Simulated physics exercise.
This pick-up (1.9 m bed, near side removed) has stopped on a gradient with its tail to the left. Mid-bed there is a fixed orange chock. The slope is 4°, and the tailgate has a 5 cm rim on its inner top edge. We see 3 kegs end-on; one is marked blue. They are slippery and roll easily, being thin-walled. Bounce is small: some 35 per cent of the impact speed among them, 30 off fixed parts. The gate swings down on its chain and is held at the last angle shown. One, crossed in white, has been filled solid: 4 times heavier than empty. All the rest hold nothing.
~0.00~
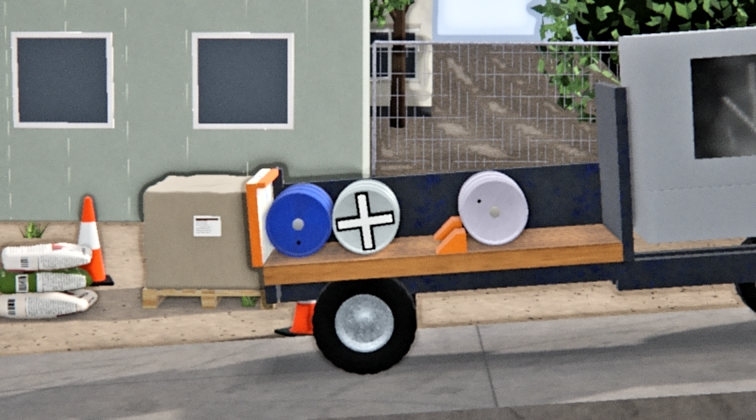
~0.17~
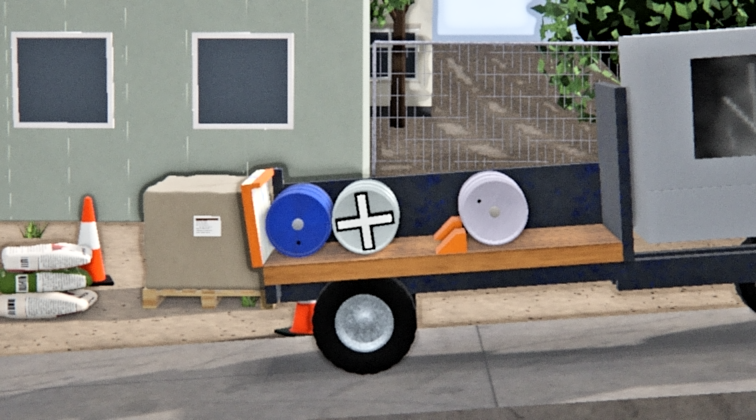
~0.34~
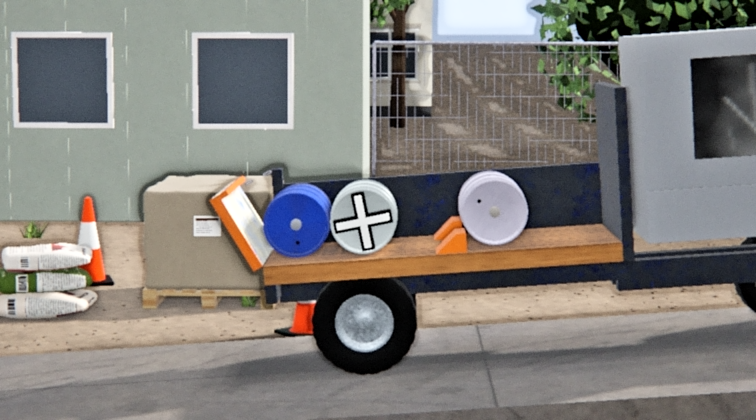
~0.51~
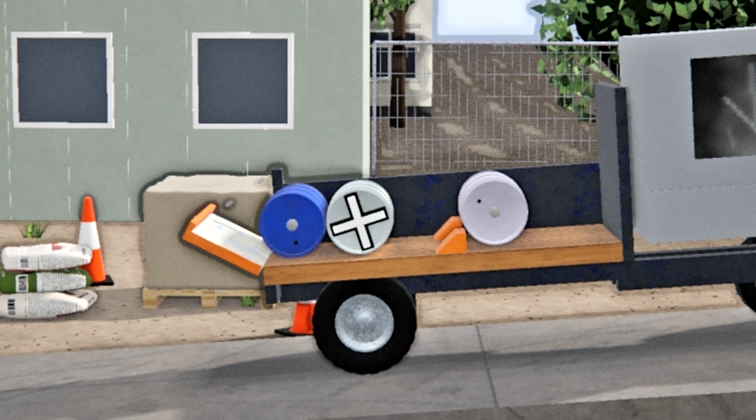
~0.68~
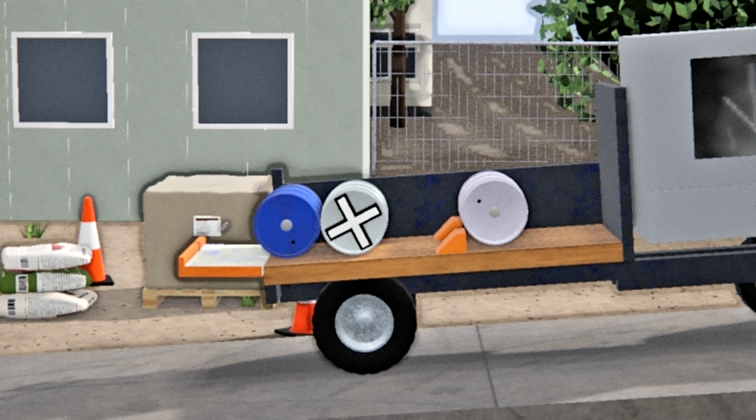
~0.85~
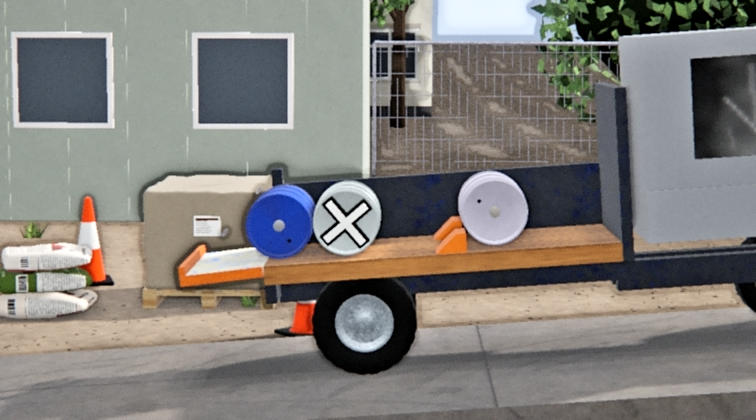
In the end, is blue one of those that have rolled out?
The blue one rolls out.
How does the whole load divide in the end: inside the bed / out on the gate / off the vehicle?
In that order: 1, 1, 1.
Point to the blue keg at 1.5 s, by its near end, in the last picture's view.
At about (229, 232).
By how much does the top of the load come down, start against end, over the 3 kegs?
About 0 cm.
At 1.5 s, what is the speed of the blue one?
Roughly 0.6 m/s.
Then, 1.5 s in, blue is on the gate, 20 cm past the hinge, rolling left; 0 out so far.
Then, 2.2 s in, blue is dropping off the gate; 1 out so far.
In the end (5.5 s), blue is out on the ground; 1 out so far.
